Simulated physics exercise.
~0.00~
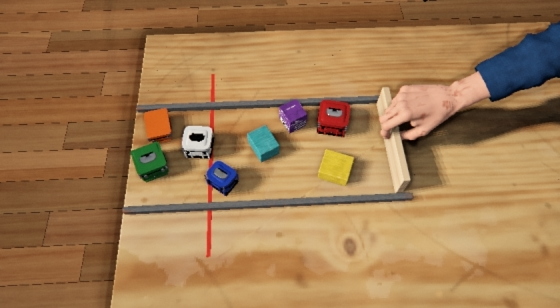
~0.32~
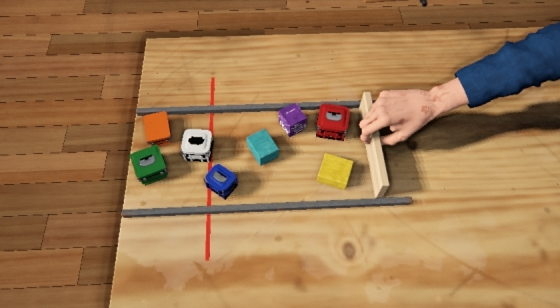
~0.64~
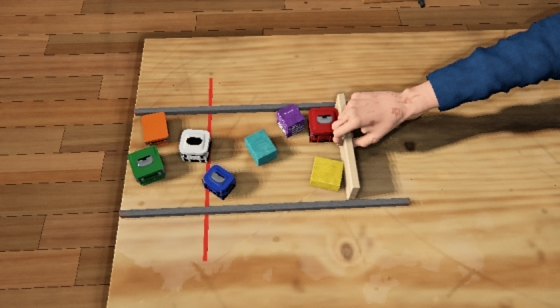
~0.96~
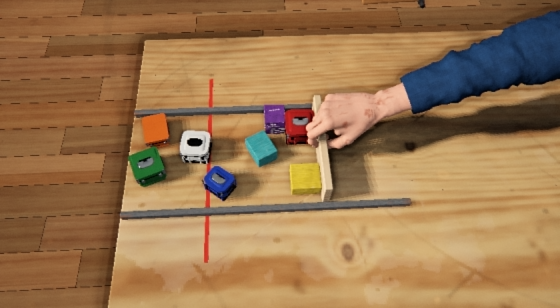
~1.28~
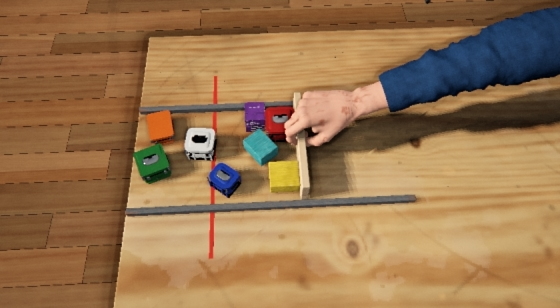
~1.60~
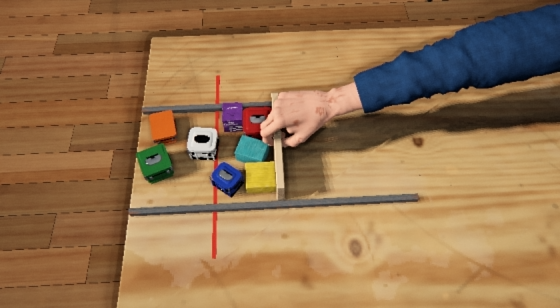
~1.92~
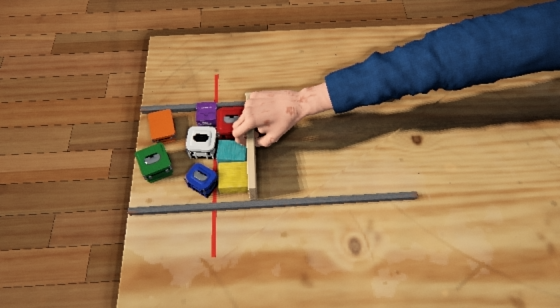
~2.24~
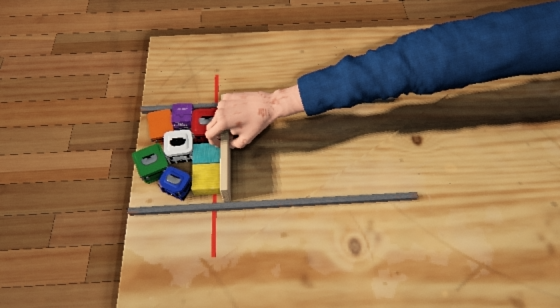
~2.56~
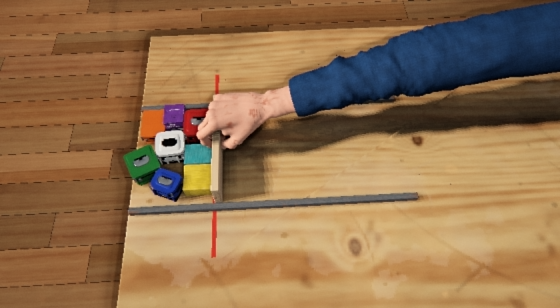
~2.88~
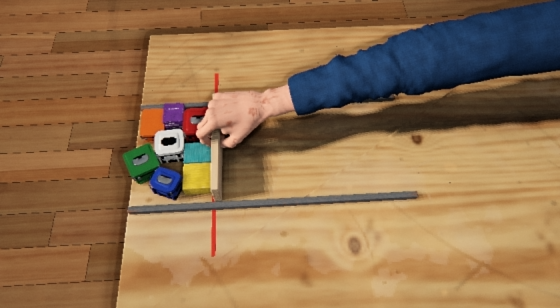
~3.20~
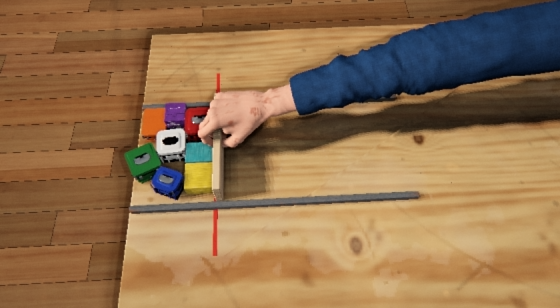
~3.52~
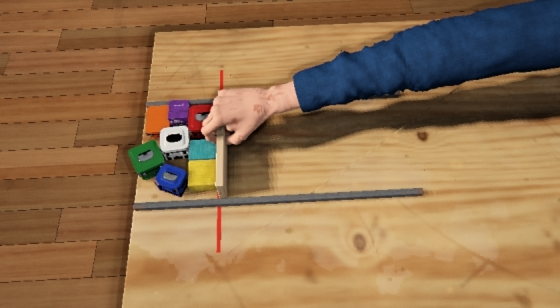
On a wooden table, a hand slid an upright board left between two grey rails, gathering the yellow, red, purple and turquoise blocks against the others until it stopped at the red line, with the whole cluster packed near the edge and none fallen.
